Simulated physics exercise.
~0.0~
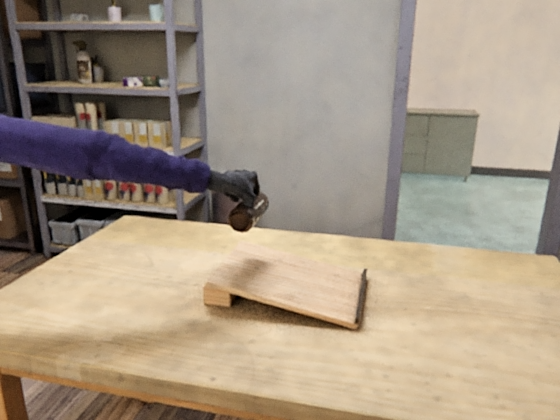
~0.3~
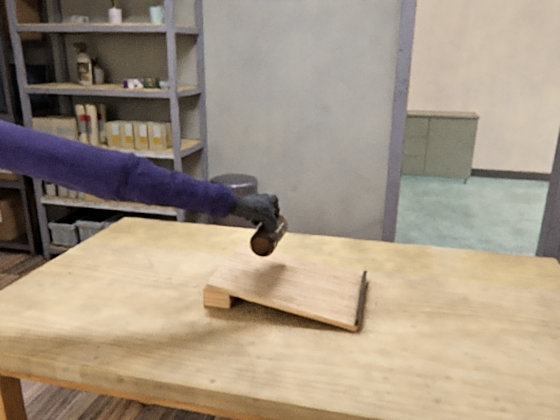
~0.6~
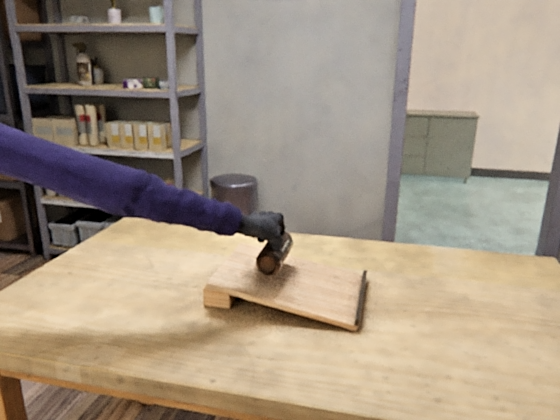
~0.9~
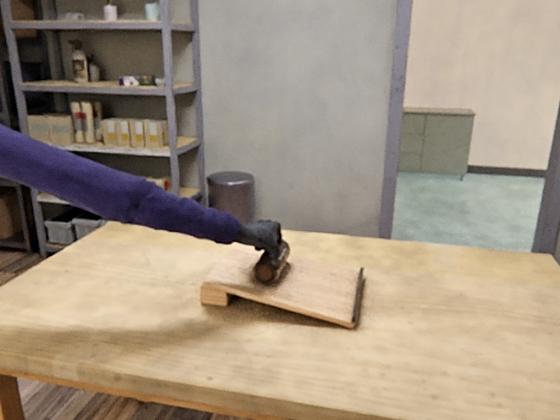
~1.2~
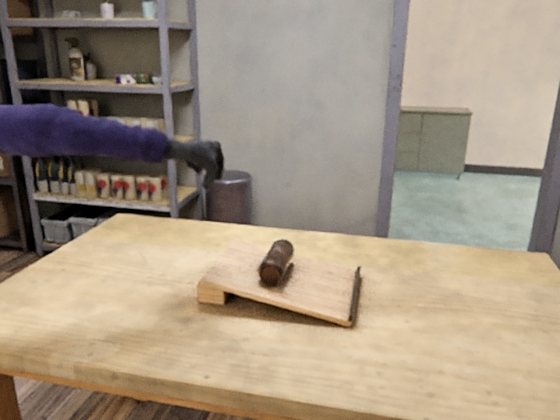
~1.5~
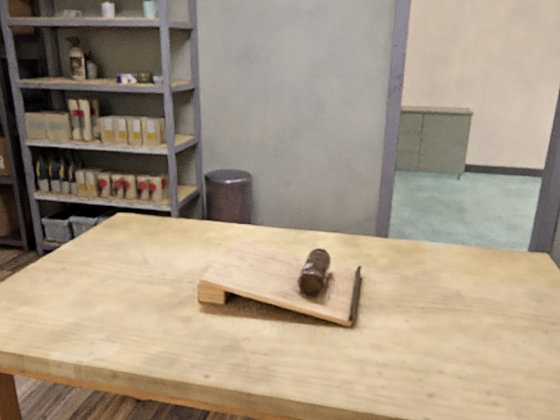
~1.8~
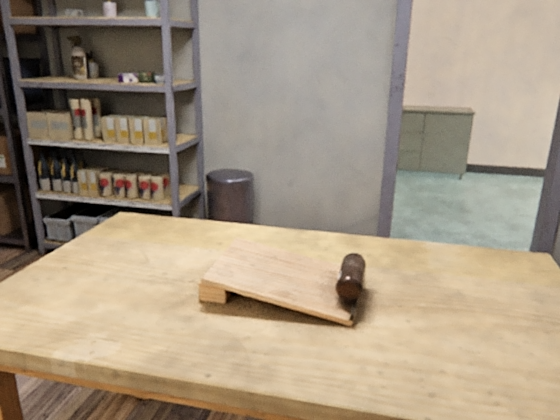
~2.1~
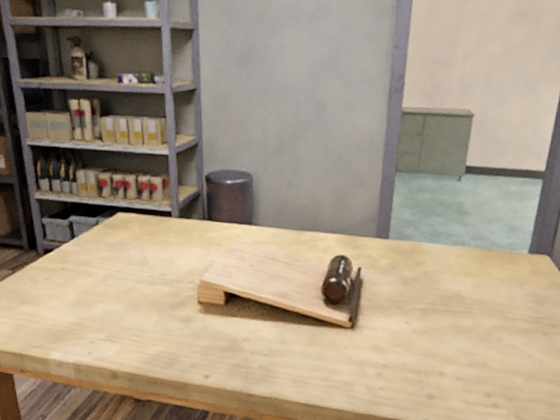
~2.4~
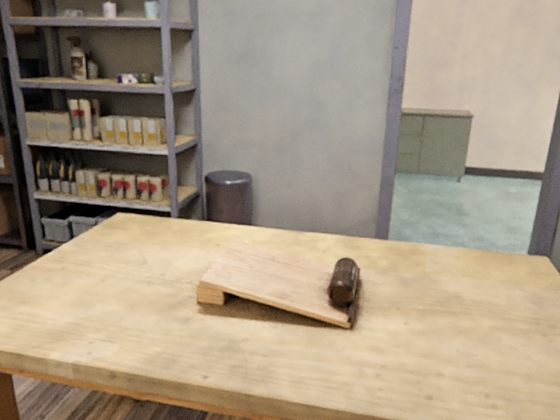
On a wooden table in a storage room, a gloved hand set a brown can on its side on a sloping board and let go, and it rolled down to the right, bumped back slightly at the low end, and came to rest there.
